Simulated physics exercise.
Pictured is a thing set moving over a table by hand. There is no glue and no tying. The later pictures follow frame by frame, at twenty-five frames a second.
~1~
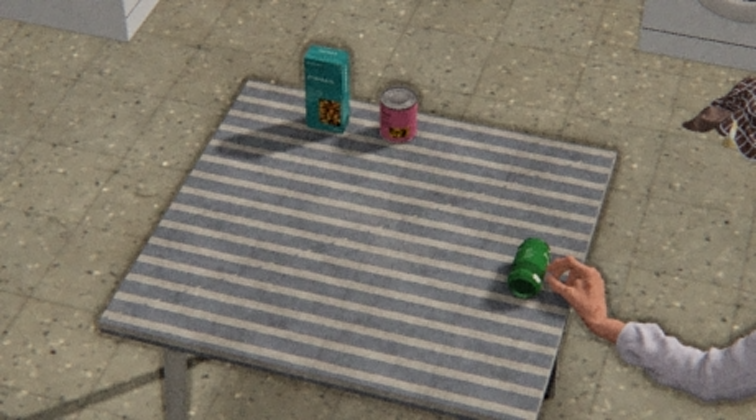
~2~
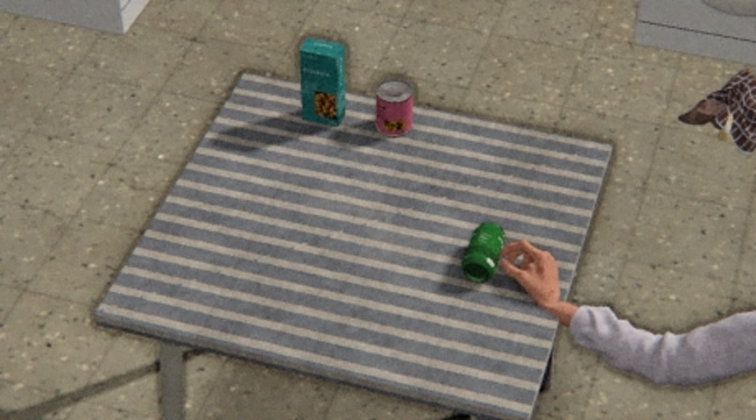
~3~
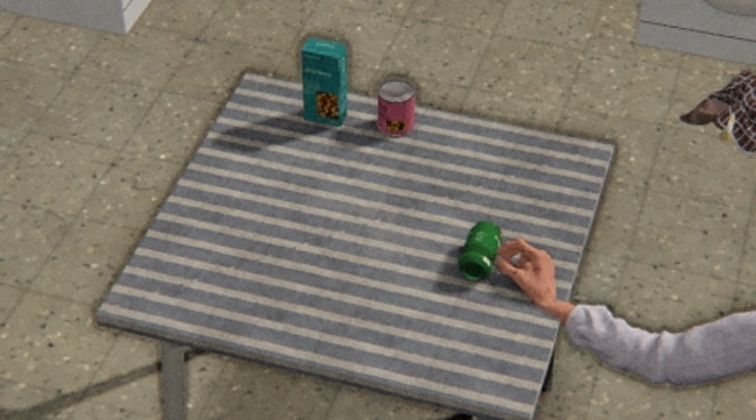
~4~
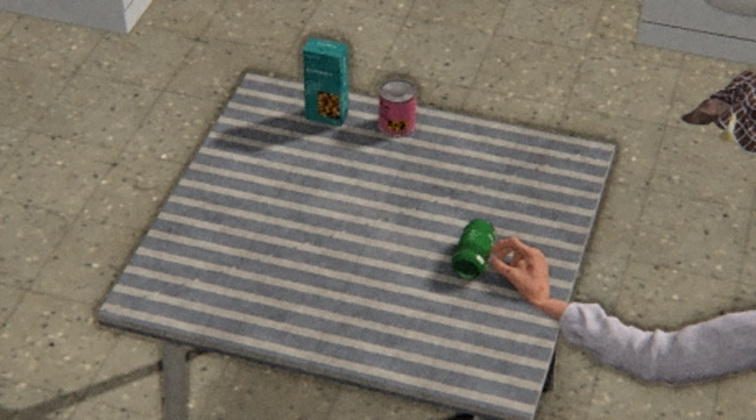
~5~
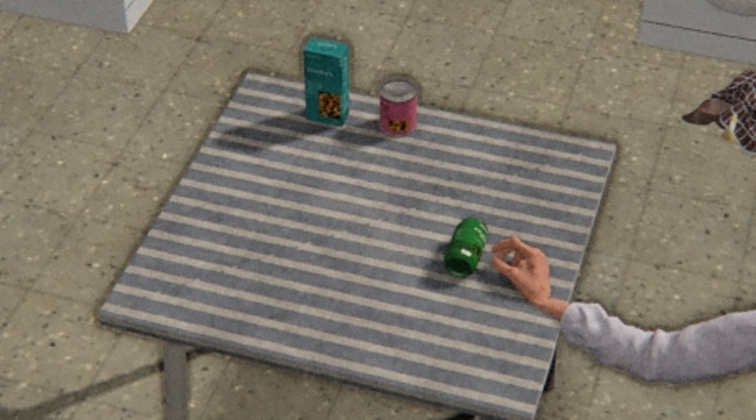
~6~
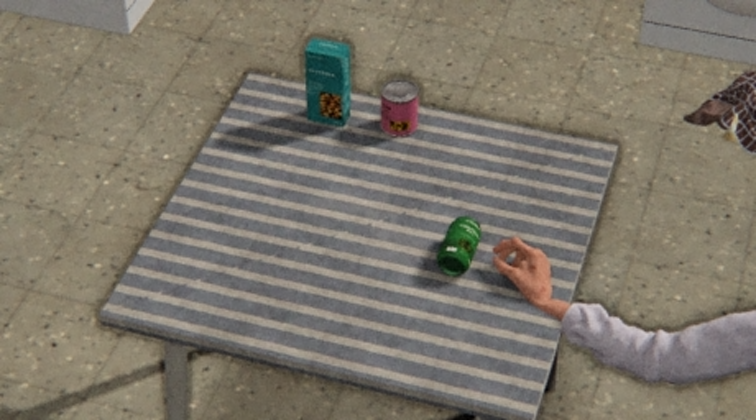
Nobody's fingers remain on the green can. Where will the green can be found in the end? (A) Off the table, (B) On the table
(B) On the table.
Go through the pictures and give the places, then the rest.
In the first picture, under the hand; green can (529, 269).
In the second picture, under the hand; green can (483, 253).
In the third picture, under the hand; green can (480, 251).
In the fourth picture, green can (474, 250).
In the fifth picture, green can (466, 248) moved a little.
In the sixth picture, green can (459, 246) moved a little.
Then, 0.20 s later than the last frame, green can moved about its own width near (424, 239).
Then, 0.40 s later than the last frame, green can moved well along near (396, 233).
Then, 0.70 s later than the last frame, green can moved well along near (368, 227).
When it is over, moved from the start, green can. End places, in pixels of the last picture, green can near (358, 224).
